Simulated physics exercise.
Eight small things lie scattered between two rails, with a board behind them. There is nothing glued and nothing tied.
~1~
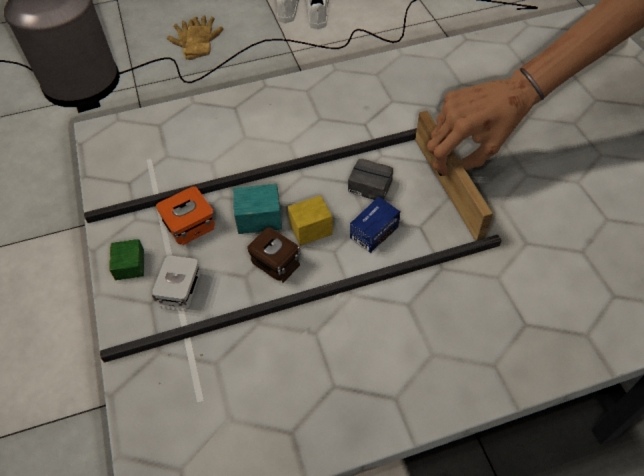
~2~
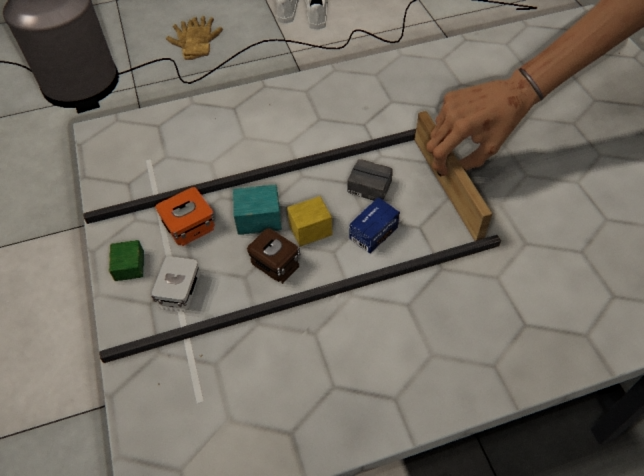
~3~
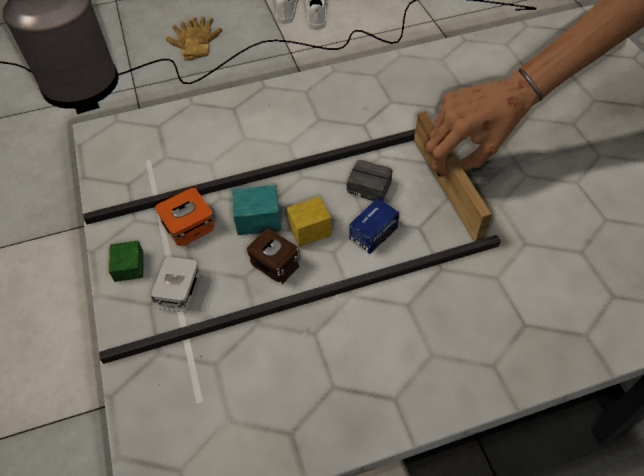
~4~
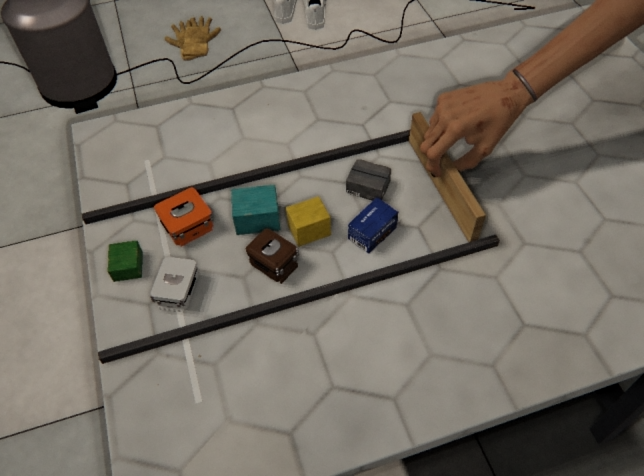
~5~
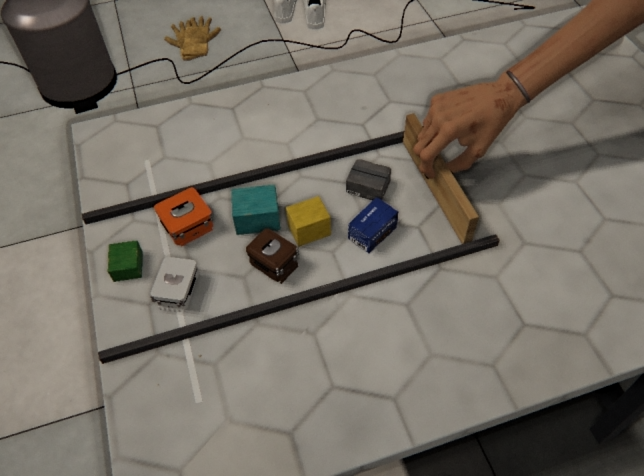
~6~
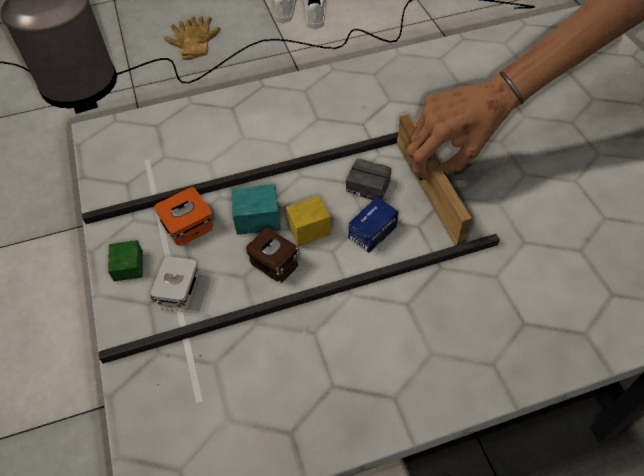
On a tiled tabletop, eight small blocks and cases in various colours lie scattered between two dark rails, with a hand gripping a wooden board at the right. The hand stays almost still at first, then slides the board slightly left toward the grey and blue pieces, while the scattered objects remain in place.
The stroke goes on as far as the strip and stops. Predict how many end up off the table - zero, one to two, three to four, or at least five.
The count that falls off is between three and four.
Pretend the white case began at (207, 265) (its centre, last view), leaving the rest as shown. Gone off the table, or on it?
Observed: The white case is not kept up.
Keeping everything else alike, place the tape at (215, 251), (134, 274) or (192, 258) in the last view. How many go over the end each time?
In order: 0, 5 and 1.
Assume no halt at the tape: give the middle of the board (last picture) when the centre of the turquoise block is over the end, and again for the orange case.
When the turquoise block crosses, the middle is near (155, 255); when the orange case crosses, near (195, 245).
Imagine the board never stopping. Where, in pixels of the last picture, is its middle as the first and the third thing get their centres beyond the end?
The middle is near (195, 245) first and near (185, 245) after.
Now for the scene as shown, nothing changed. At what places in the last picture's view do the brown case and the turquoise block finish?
The first one ends at (106, 294), the second at (98, 258).
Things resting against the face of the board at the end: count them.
Tally at the end: 3.
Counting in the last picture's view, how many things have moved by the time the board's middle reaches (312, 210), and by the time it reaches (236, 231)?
At the first point the count is 5, at the second it's 7.
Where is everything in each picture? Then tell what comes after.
The first frame shows green block (127, 260); white case (178, 284); orange case (187, 216); board (451, 174); tape (171, 263).
The second frame shows white case (178, 284); yellow block (310, 221).
The third frame shows orange case (186, 218); turquoise block (257, 210).
The fourth frame shows green block (125, 261); grey box (369, 180).
The fifth frame shows white case (176, 285); board (438, 176).
The sixth frame shows green block (126, 261); white case (177, 284); orange case (185, 217); board (431, 178); tape (169, 264).
Early on, none off yet; green block at rest near (126, 261); white case at rest near (177, 284); orange case at rest near (185, 217).
A while later, none off yet; green block at rest near (126, 261); white case at rest near (177, 284); orange case travelled a little near (166, 218).
Further along, none off yet; green block travelled a little near (105, 269); white case travelled about its own width near (117, 306); orange case travelled well along near (94, 234).
Finally, the number that fall off is three or four; lost, orange case, white case and green block.
